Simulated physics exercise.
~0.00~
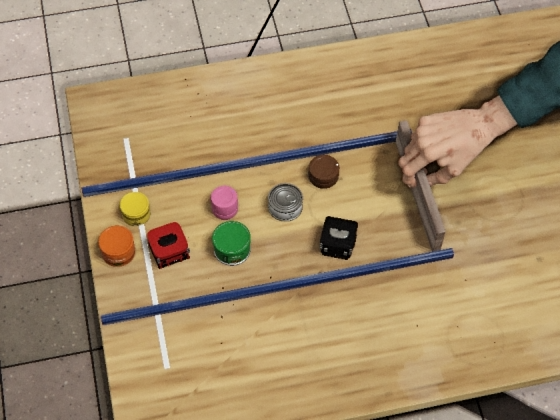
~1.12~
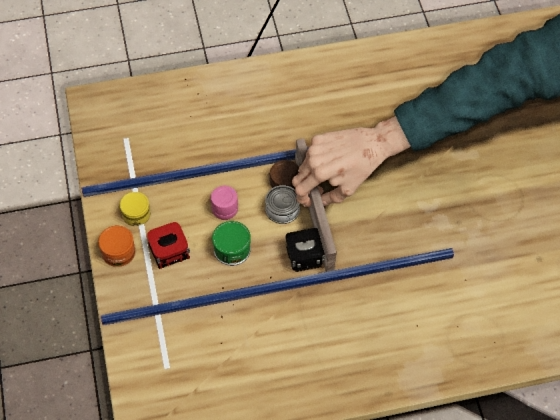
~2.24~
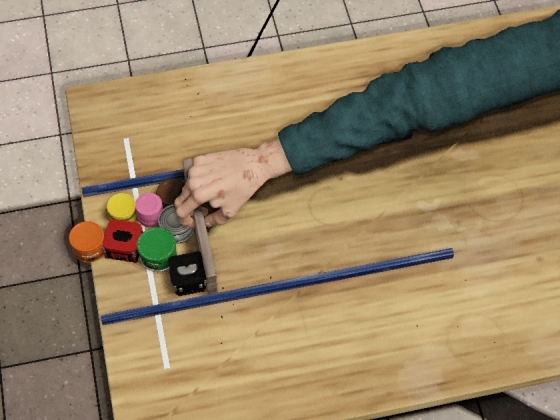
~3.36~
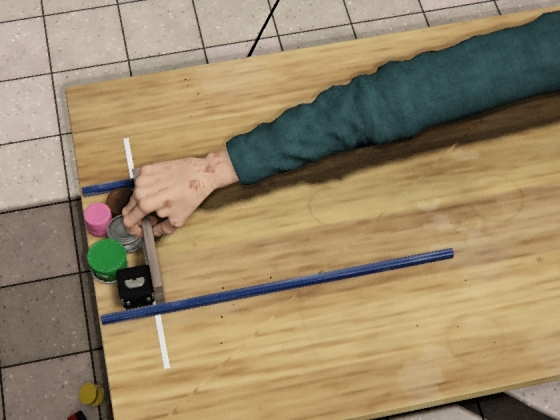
A hand slides a board left, pushing small objects along until some drop off the table.
